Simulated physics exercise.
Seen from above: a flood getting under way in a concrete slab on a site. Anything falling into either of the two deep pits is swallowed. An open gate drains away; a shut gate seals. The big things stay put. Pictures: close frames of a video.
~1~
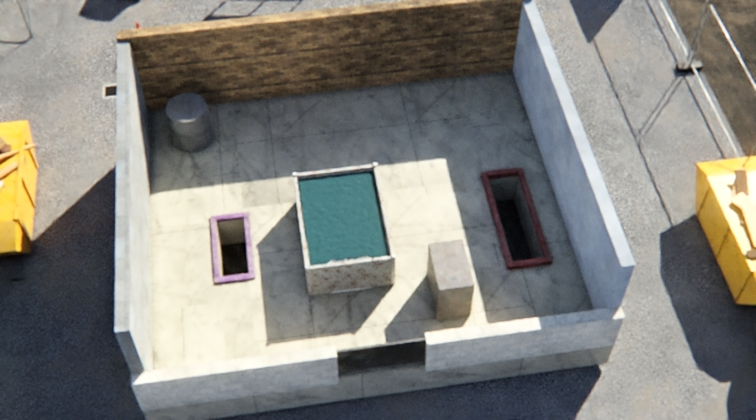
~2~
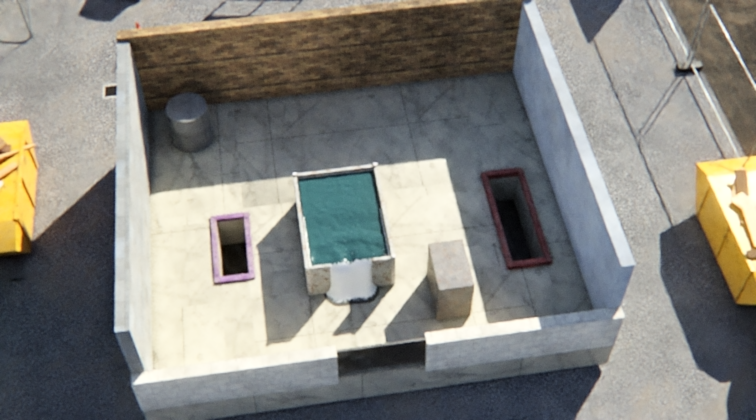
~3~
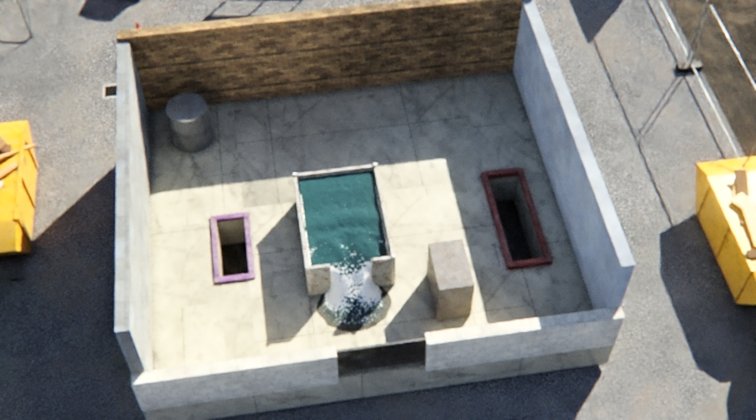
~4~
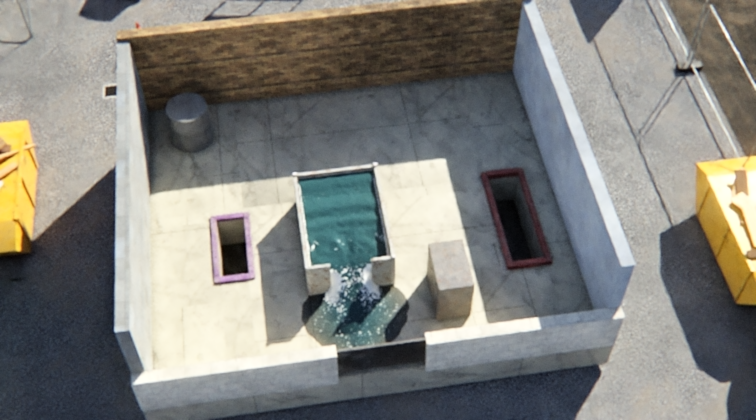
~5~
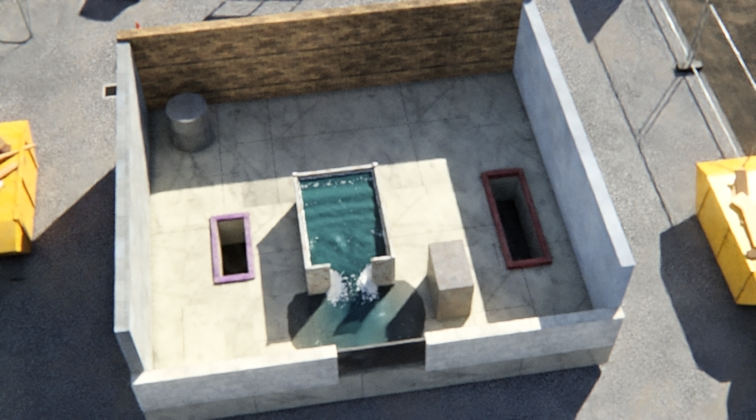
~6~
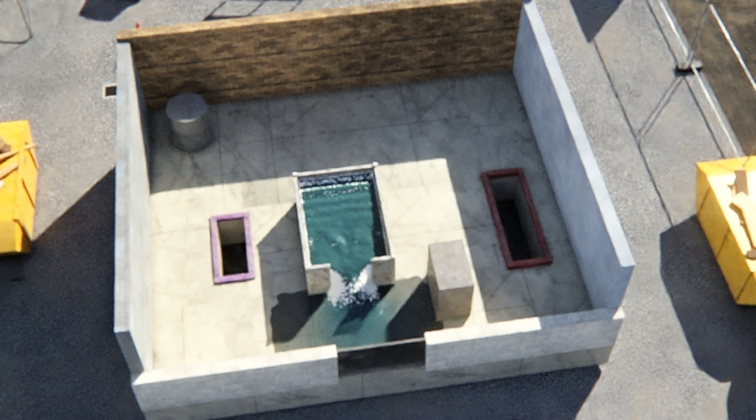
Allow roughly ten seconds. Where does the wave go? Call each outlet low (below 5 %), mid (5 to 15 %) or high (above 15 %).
Outlets - gate: Low; red pit: Low; purple pit: Low.
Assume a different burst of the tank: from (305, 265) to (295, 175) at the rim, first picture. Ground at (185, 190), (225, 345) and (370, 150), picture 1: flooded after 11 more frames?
First spot submerged, second spot submerged, third spot spared.
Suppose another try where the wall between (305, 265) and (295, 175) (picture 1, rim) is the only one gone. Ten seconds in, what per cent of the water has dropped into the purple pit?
Purple 45 %.
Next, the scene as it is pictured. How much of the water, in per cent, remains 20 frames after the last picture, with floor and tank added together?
100 percent or thereabouts.
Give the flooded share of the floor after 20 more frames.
Estimate: Near 35 %.
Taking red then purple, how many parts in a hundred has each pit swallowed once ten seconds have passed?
The first comes to roughly 2 percent, the second to roughly 2 percent.
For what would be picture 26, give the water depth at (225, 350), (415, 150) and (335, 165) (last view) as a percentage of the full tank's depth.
Readings in sequence: 6, 0, 0 percent.
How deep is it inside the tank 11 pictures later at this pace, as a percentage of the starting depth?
Estimate: Some 54 %.
A moment on, water covers 15 % of the floor; the gate 0 %, the red pit 0 %, the purple pit 0 %.
Next, water covers 25 % of the floor; the gate 0 %, the red pit 0 %, the purple pit 0 %.
Then, water covers 35 % of the floor; the gate 0 %, the red pit 0 %, the purple pit 0 %.
Later, water covers 60 % of the floor; the gate 0 %, the red pit 1 %, the purple pit 1 %.
In the end, water covers 90 % of the floor; the gate 0 %, the red pit 1 %, the purple pit 1 %.
